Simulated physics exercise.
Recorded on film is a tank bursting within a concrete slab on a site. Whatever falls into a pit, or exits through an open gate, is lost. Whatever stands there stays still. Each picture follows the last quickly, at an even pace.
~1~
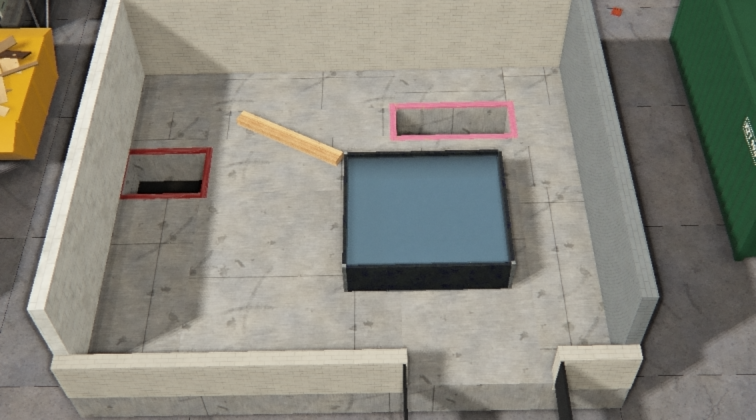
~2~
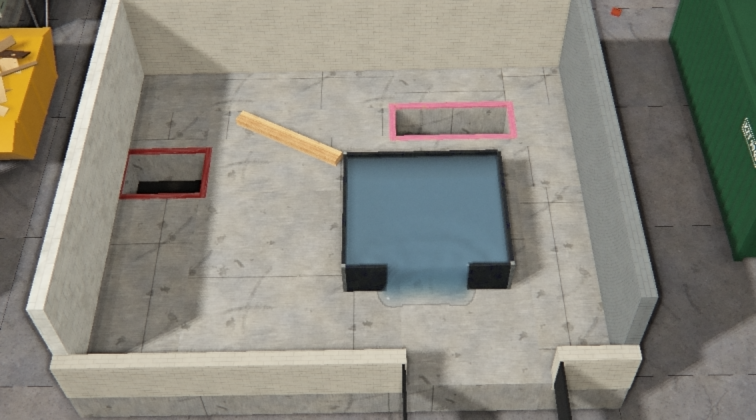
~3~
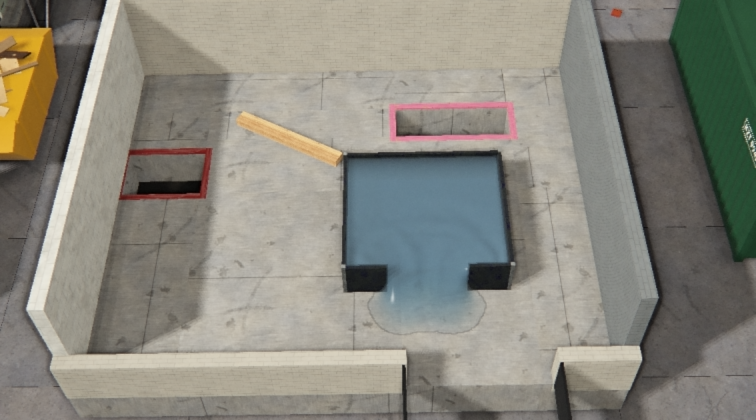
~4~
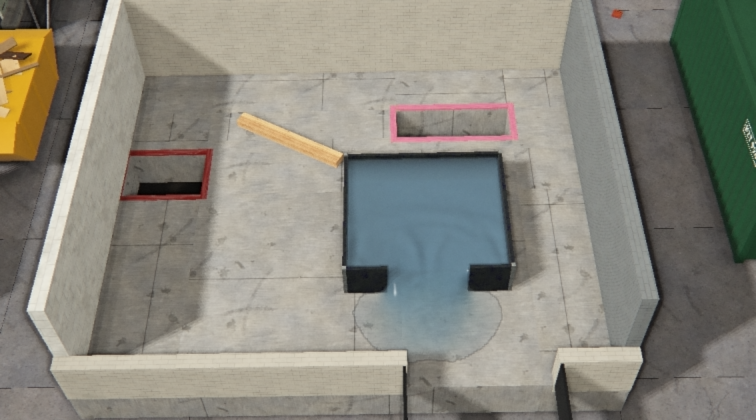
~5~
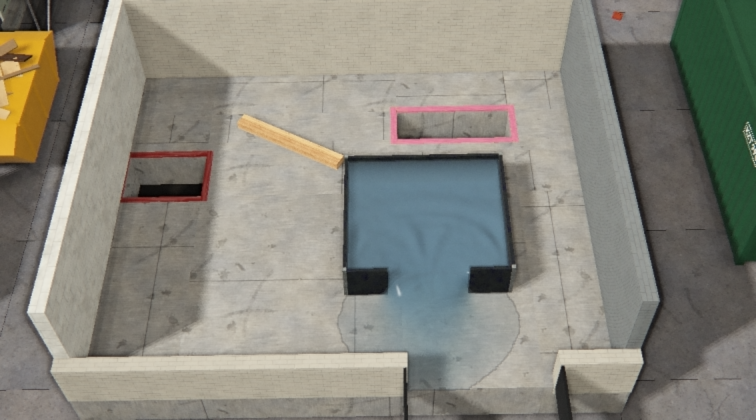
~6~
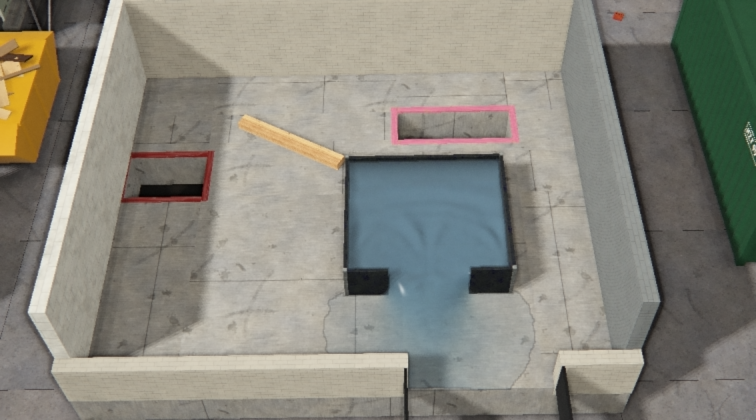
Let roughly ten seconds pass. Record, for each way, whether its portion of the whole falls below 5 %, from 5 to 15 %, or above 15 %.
Outcome: The gate drains a share exceeding fifteen per cent. The red pit drains a share of five to fifteen per cent. The pink pit drains a share short of five per cent.
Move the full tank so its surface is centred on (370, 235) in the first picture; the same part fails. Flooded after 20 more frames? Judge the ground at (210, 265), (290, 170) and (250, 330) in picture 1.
Going through the three spots, I'd say swamped, high and dry, swamped.
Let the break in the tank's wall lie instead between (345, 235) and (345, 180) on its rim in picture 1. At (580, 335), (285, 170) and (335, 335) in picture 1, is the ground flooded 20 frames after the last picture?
Well, the first is missed by the spill, the next hit by the spill, the last missed by the spill.
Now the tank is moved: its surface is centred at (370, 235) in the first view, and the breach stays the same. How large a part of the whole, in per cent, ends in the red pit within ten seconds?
Within ten seconds the red pit collects 20 percent of the total.
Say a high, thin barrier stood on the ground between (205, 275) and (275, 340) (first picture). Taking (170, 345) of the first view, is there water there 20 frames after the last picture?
Verdict: The spot is submerged.
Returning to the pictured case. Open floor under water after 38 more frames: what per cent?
About 35 in a hundred.
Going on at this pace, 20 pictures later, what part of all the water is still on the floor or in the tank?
About 70 per cent.
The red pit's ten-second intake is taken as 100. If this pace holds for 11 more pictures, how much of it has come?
About 0 per cent.
A moment on, water covers 10 % of the floor; the gate 7 %, the red pit 0 %, the pink pit 0 %.
Next, water covers 15 % of the floor; the gate 17 %, the red pit 0 %, the pink pit 0 %.
Then, water covers 30 % of the floor; the gate 29 %, the red pit 0 %, the pink pit 0 %.
Later, water covers 35 % of the floor; the gate 43 %, the red pit 2 %, the pink pit 0 %.
In the end, water covers 45 % of the floor; the gate 54 %, the red pit 7 %, the pink pit 0 %.
